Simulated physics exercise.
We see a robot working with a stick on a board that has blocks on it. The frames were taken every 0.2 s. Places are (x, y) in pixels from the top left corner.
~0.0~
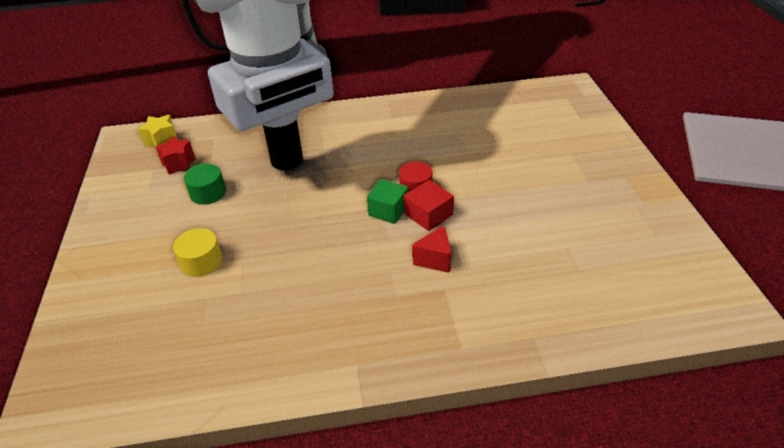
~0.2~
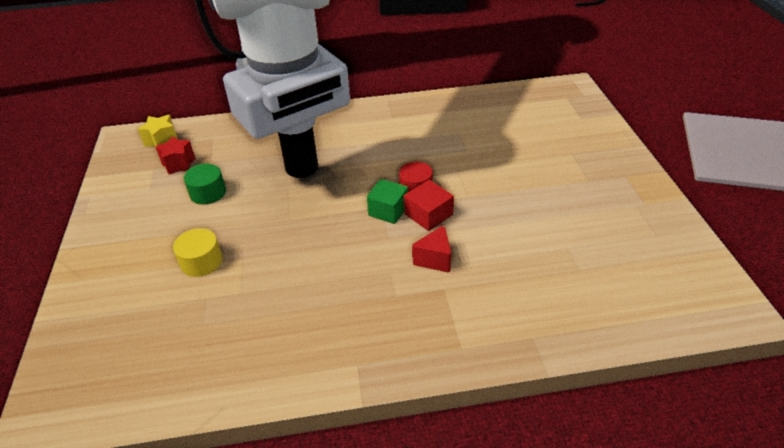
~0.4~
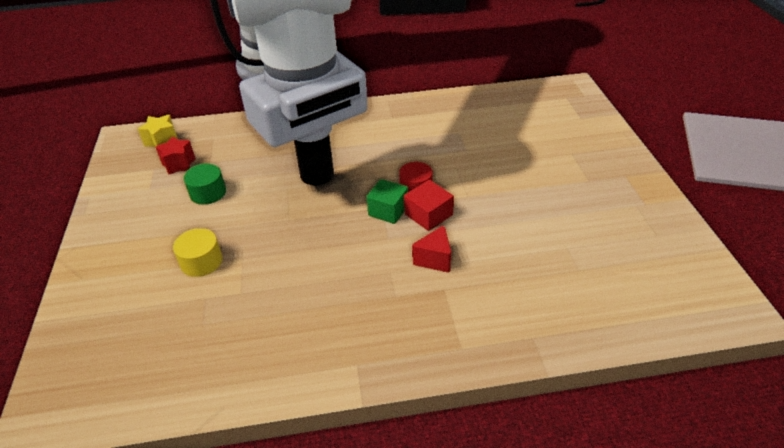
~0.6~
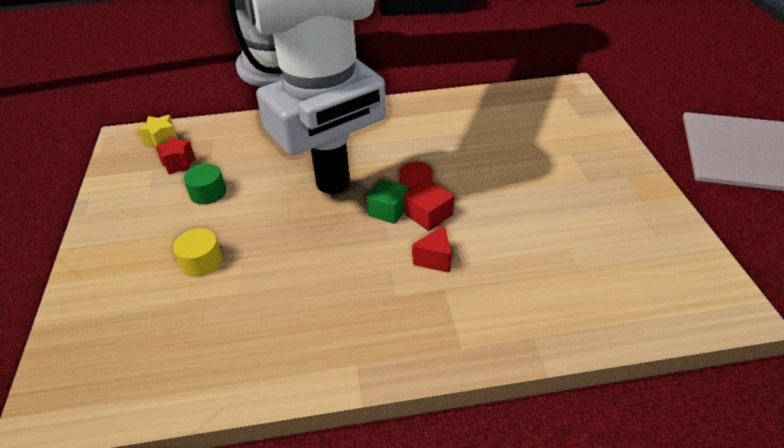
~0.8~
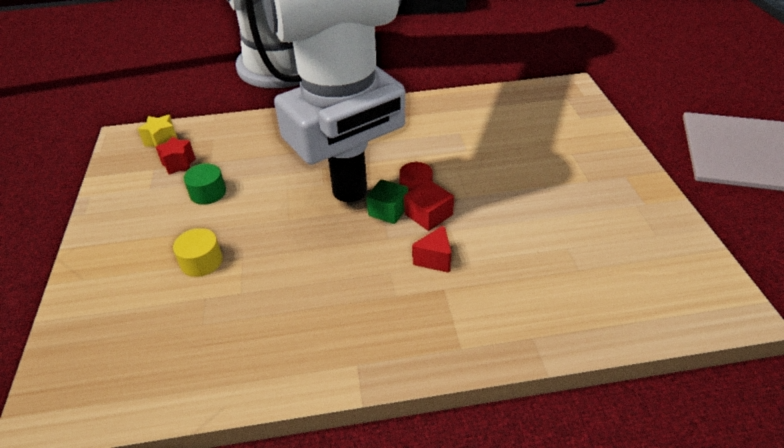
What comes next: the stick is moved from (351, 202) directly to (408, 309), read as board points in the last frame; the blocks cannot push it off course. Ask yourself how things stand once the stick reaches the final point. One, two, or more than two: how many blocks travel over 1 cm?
It should be one.
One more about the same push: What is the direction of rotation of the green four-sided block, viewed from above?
Seen from above, its turn is counter-clockwise.
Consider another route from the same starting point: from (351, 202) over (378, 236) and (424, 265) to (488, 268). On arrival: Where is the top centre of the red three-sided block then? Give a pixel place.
Its top middle is near (523, 246).
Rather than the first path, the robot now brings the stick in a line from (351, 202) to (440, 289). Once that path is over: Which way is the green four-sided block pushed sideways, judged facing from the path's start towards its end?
It's pushed left.
The first path, step by step. One third of the way, stick at (367, 224); green four-sided block at (395, 198), turned 50° anticlockwise; red four-sided block at (434, 194).
Two thirds of the way, stick at (386, 259); green four-sided block at (395, 198), turned 50° anticlockwise; red four-sided block at (434, 194).
At the end, stick at (408, 298); green four-sided block at (395, 198), turned 50° anticlockwise; red four-sided block at (434, 194); red three-sided block not moved.
